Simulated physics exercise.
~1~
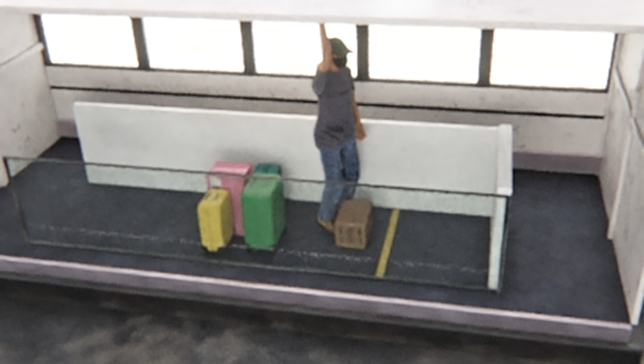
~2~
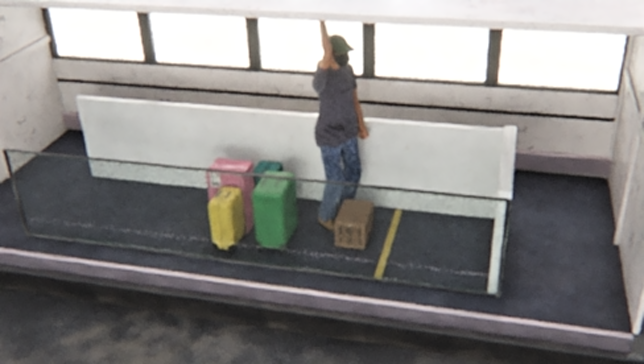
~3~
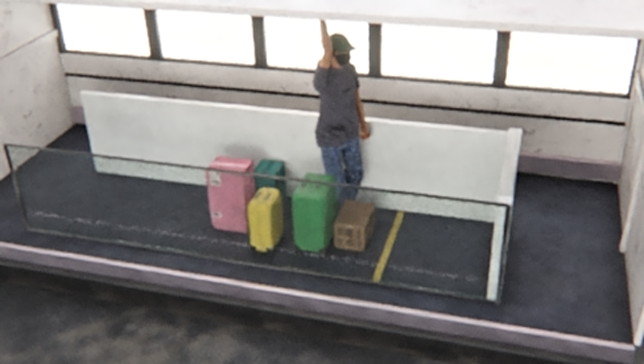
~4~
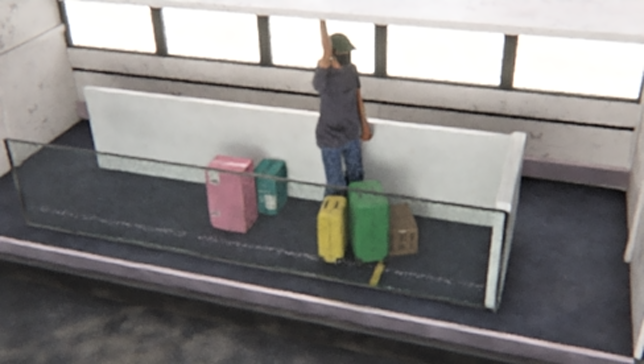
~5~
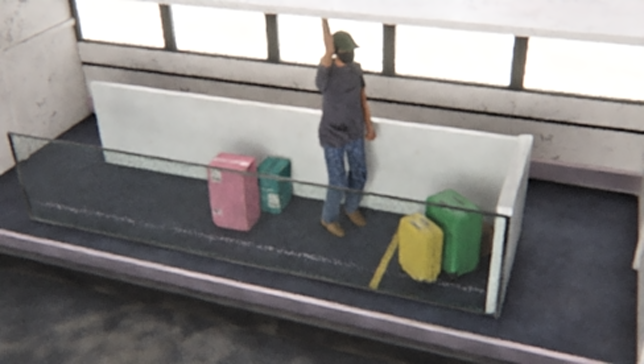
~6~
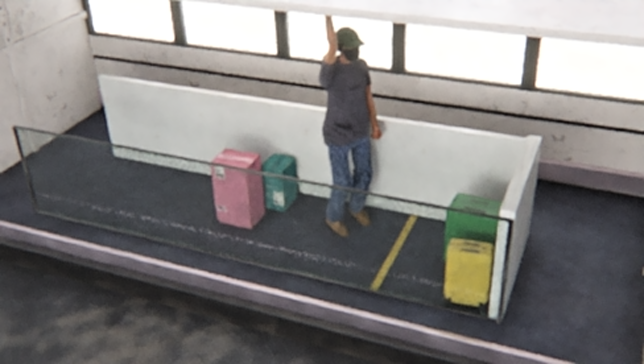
In a walled bay, yellow and green cases slide right past a line, beside a standing person.
